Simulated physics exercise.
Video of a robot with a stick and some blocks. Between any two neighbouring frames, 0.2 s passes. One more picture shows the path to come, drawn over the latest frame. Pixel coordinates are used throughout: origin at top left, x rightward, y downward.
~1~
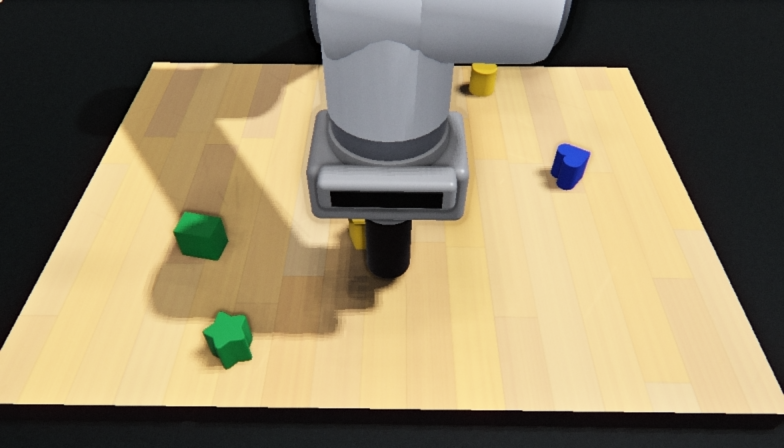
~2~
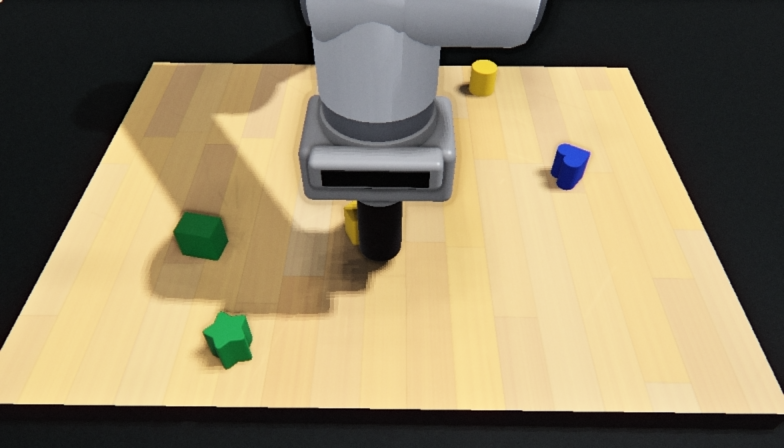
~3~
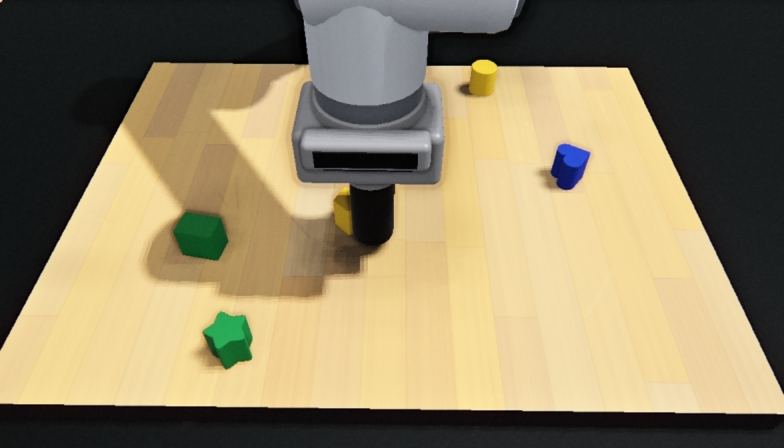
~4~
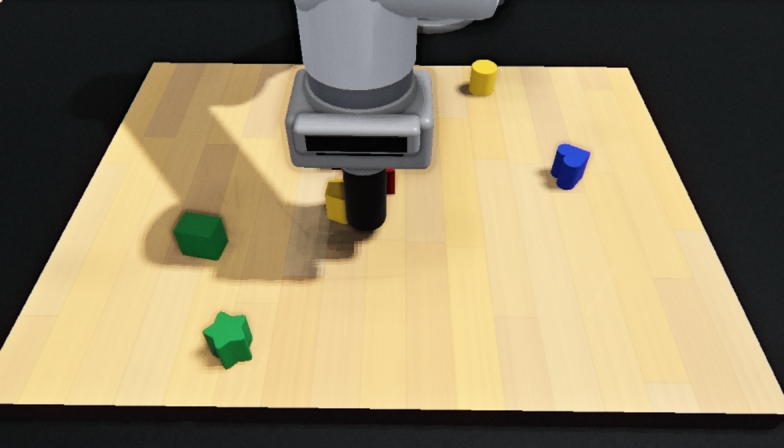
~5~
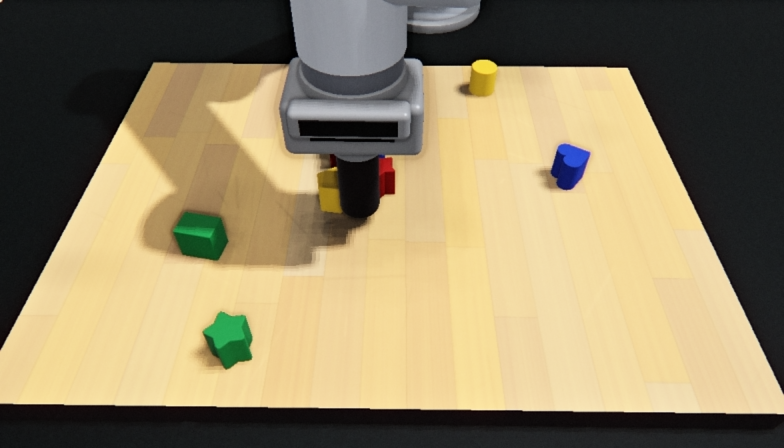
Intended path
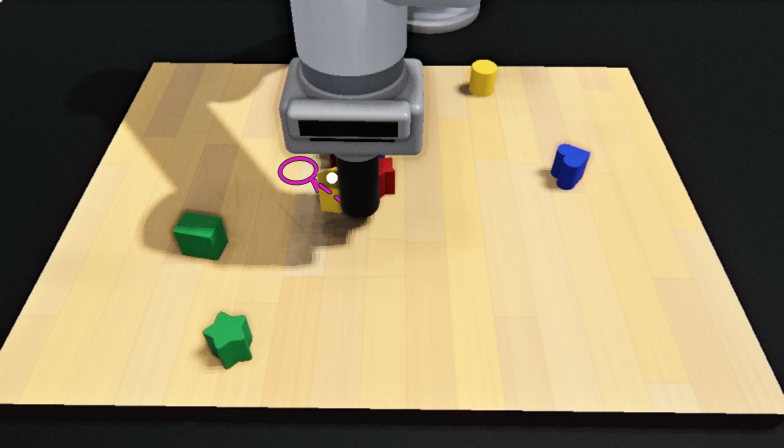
A grey robot arm holding a short black stick reaches over a pale wooden table set against black, seen from above and in front by a still camera. Two green blocks, one star-shaped, sit at left, a blue block at right and a yellow cylinder near the far edge. The stick slides away and slightly left, a yellow block shifting back with it, as a red block comes into view behind.
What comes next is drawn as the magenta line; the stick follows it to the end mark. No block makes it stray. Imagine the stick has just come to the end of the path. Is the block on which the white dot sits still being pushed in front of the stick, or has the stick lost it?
It will keep going ahead of the stick.
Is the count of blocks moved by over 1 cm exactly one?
Final answer: Yes.
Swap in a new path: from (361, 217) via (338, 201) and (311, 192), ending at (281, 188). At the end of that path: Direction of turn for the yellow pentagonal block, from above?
Seen from above, its turn is clockwise.
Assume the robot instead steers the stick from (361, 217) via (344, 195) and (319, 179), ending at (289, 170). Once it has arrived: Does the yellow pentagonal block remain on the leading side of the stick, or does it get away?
It is still there in front.
The line goes from (361, 217) to (298, 170); the dot is on the yellow pentagonal block.
The first path, step by step. Halfway along, stick at (328, 181); yellow pentagonal block at (300, 156).
At the end, stick at (297, 160); yellow pentagonal block at (268, 136); red half-round block unmoved.
